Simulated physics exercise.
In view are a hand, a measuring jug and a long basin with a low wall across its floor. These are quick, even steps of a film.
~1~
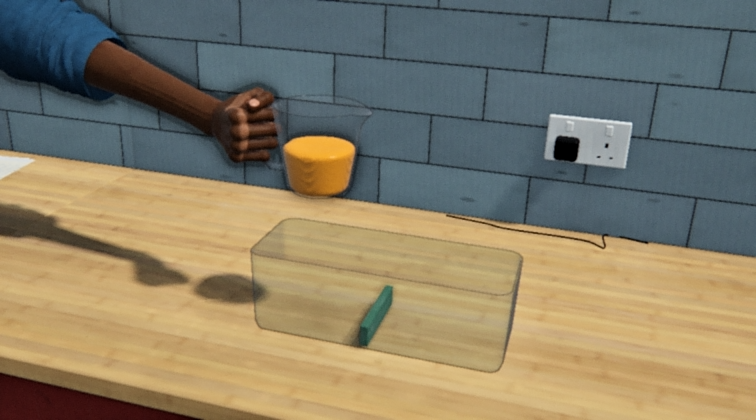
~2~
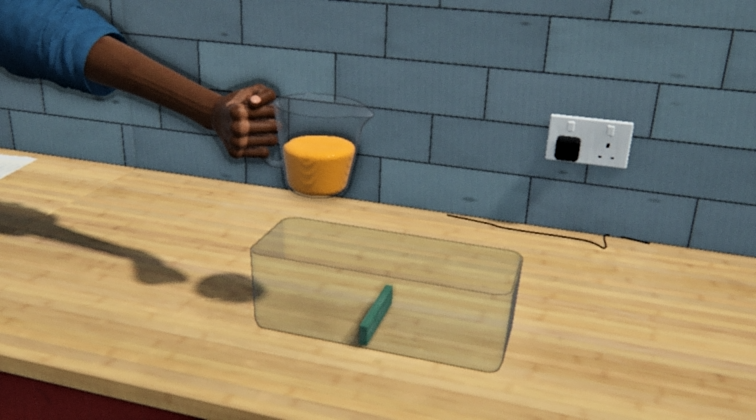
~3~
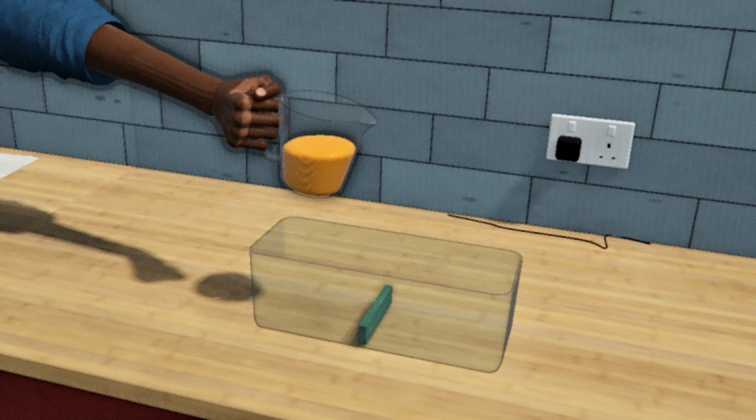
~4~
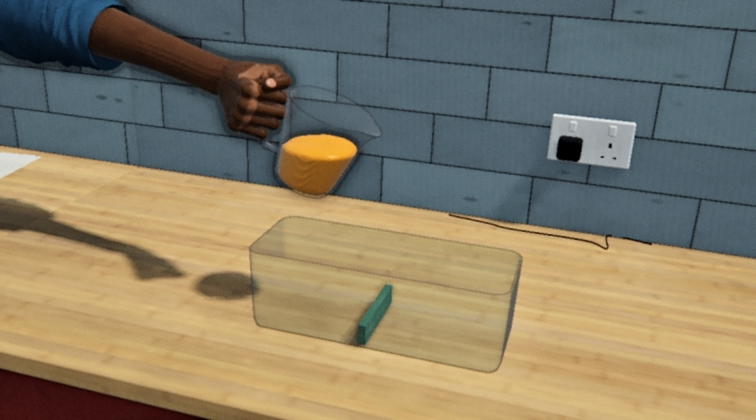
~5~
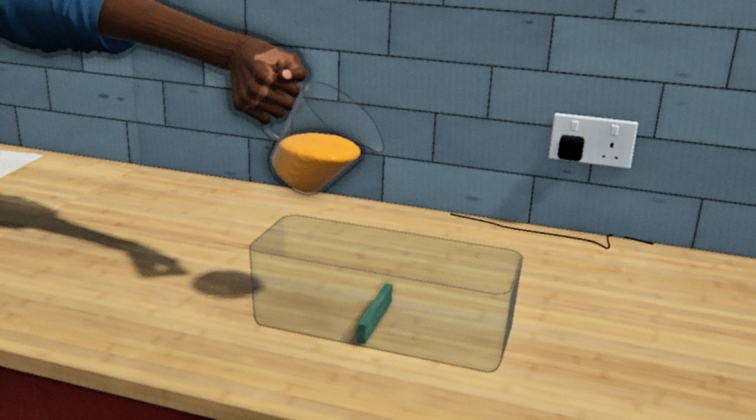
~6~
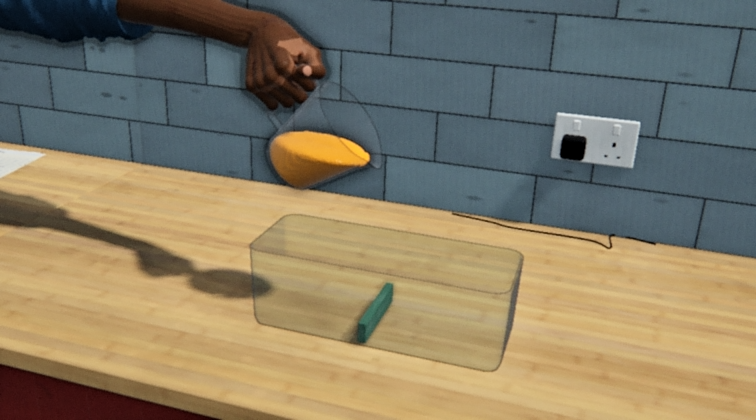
The clip opens with a hand holding a clear measuring jug of orange liquid, almost upright, above a long see-through basin with a low green wall across its floor. The hand then rises and turns, tilting the jug steadily further to the right, while the liquid shifts towards its lip.
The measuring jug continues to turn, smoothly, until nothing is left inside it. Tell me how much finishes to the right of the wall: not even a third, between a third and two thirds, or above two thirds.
Most likely the right of the wall will hold upwards of two thirds.
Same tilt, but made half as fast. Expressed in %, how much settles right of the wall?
Near 90 %.
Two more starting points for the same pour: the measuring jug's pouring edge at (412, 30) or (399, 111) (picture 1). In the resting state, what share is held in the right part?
70 % and 85 %.
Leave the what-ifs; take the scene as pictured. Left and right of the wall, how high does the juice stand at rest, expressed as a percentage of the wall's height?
Once it is still, the left part shows 0 per cent and the right part 50.
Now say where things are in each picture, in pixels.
The first picture shows tilt 0°; pouring edge (372, 113); surface from (288, 141) to (354, 150); the long basin's rim runs from (268, 235) to (518, 275); the wall's top is at (377, 306).
The second picture shows tilt 2°; pouring edge (374, 115); surface from (288, 141) to (354, 149).
The third picture shows tilt 10°; pouring edge (377, 122); surface from (288, 141) to (355, 149).
The fourth picture shows tilt 21°; pouring edge (382, 135); surface from (286, 142) to (357, 150).
The fifth picture shows tilt 35°; pouring edge (384, 151); surface from (282, 140) to (360, 152).
The sixth picture shows tilt 51°; pouring edge (382, 168); surface from (278, 134) to (368, 157).
A moment on, the measuring jug is tipped right over and 48 per cent is still to pour, 0 is left of the wall and 20 right of it.
Next, the measuring jug is tipped right over and 6 per cent is still to pour, 6 is left of the wall and 79 right of it.
Then the measuring jug is tipped right over and 0 per cent is still to pour, 6 is left of the wall and 92 right of it.
Later the measuring jug is tipped right over and 0 per cent is still to pour, 7 is left of the wall and 91 right of it.
At rest 7 per cent lies left of the wall, 91 right of it and 2 outside.
